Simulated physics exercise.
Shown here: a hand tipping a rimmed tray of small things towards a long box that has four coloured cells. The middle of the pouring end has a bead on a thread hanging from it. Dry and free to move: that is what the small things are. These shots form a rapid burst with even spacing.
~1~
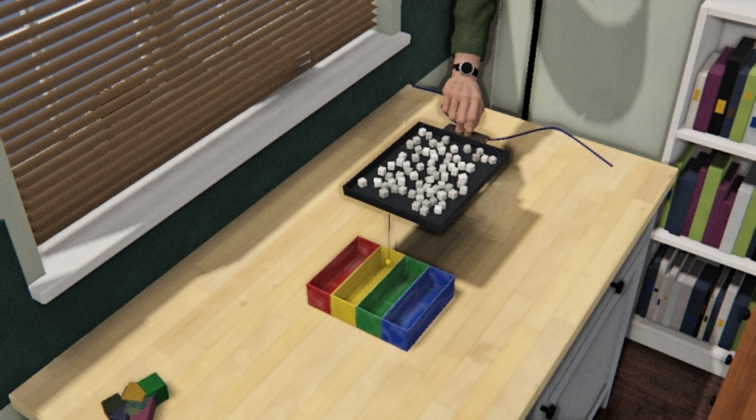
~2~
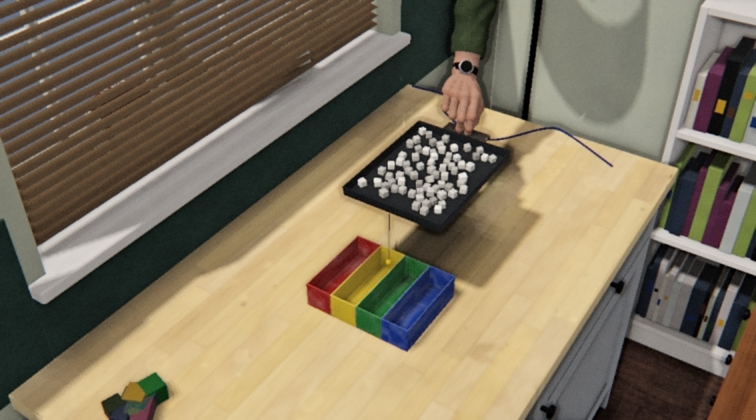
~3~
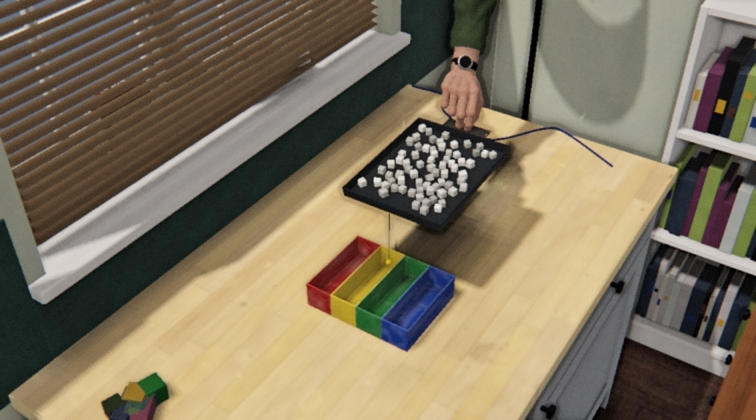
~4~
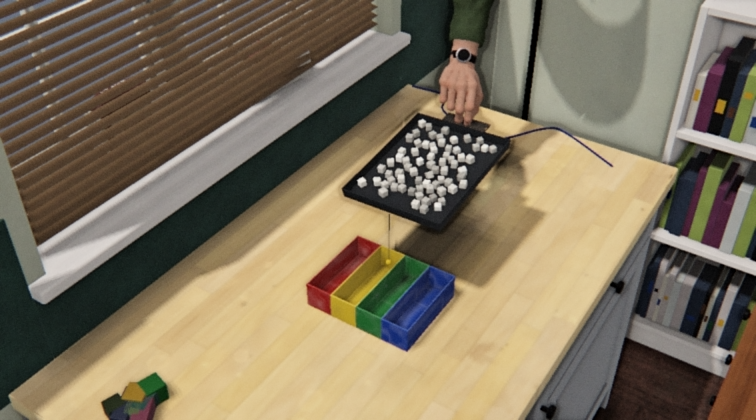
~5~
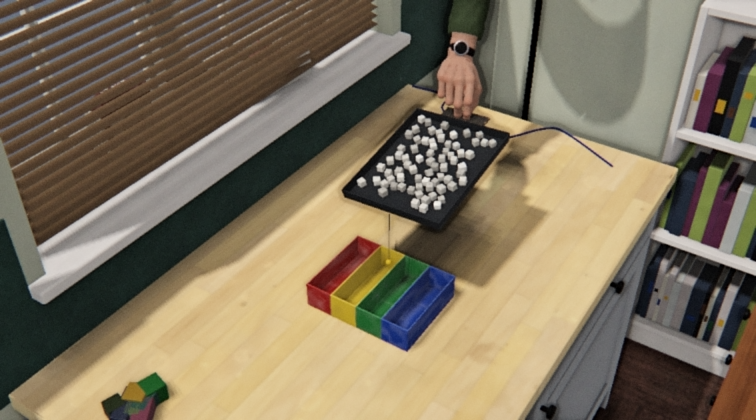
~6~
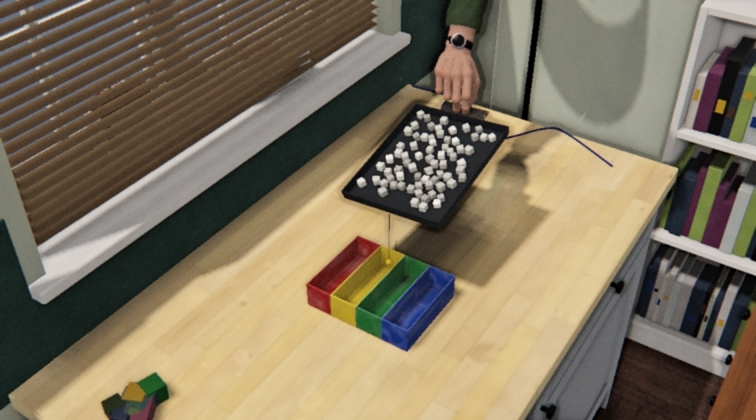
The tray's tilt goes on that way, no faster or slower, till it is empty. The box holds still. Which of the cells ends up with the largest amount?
The red cell ends up with the largest amount.
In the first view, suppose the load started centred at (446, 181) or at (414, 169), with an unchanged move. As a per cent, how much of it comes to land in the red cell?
About 30 %, then about 30 %.
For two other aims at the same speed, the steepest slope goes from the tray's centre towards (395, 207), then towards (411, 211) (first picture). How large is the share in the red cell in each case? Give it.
The first try would leave around 20 per cent there, the second around 0 per cent.
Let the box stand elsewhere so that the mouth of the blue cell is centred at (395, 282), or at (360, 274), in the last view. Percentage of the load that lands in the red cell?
Roughly 20 per cent, then roughly 0 per cent.
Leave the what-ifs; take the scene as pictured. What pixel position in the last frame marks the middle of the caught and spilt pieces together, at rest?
The centre comes to rest near (331, 291).
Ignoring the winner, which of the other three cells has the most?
Ranked second: That yellow cell.
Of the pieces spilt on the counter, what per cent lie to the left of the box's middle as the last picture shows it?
100 per cent or thereabouts.
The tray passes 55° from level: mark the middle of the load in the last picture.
At about (379, 181).
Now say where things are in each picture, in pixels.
In the first picture, corners of the pouring end at (344, 186) and (440, 224), level; middle of the load at (432, 171), sugar cubes; bead on its thread at (389, 262); red cell at (319, 298); yellow cell at (343, 309); green cell at (369, 321); blue cell at (395, 333).
In the second picture, corners of the pouring end at (344, 186) and (440, 224), level; middle of the load at (432, 170).
In the third picture, corners of the pouring end at (344, 187) and (440, 223), tipped barely, lowest at the left corner; middle of the load at (431, 168).
In the fourth picture, corners of the pouring end at (343, 188) and (439, 223), tipped a little, lowest at the left corner; middle of the load at (431, 165).
In the fifth picture, corners of the pouring end at (343, 189) and (439, 222), tipped a little, lowest at the left corner; middle of the load at (431, 162).
In the sixth picture, corners of the pouring end at (343, 191) and (438, 221), tipped a little, lowest at the left corner; middle of the load at (430, 159); red cell at (319, 298); yellow cell at (343, 309); green cell at (369, 321); blue cell at (395, 333).
Soon, tray tipped steeply; all on the tray.
A while on, tray tipped right over; all on the tray.
Towards the end, tray tipped past a quarter turn; about a third in the red cell; about a quarter in the yellow cell; a small part in the green cell; a stray few in the blue cell; about a third falling or outside the box.
Finally, tray tipped past a quarter turn; about a third in the red cell; about a quarter in the yellow cell; a small part in the green cell; a stray few in the blue cell; about a third outside the box.
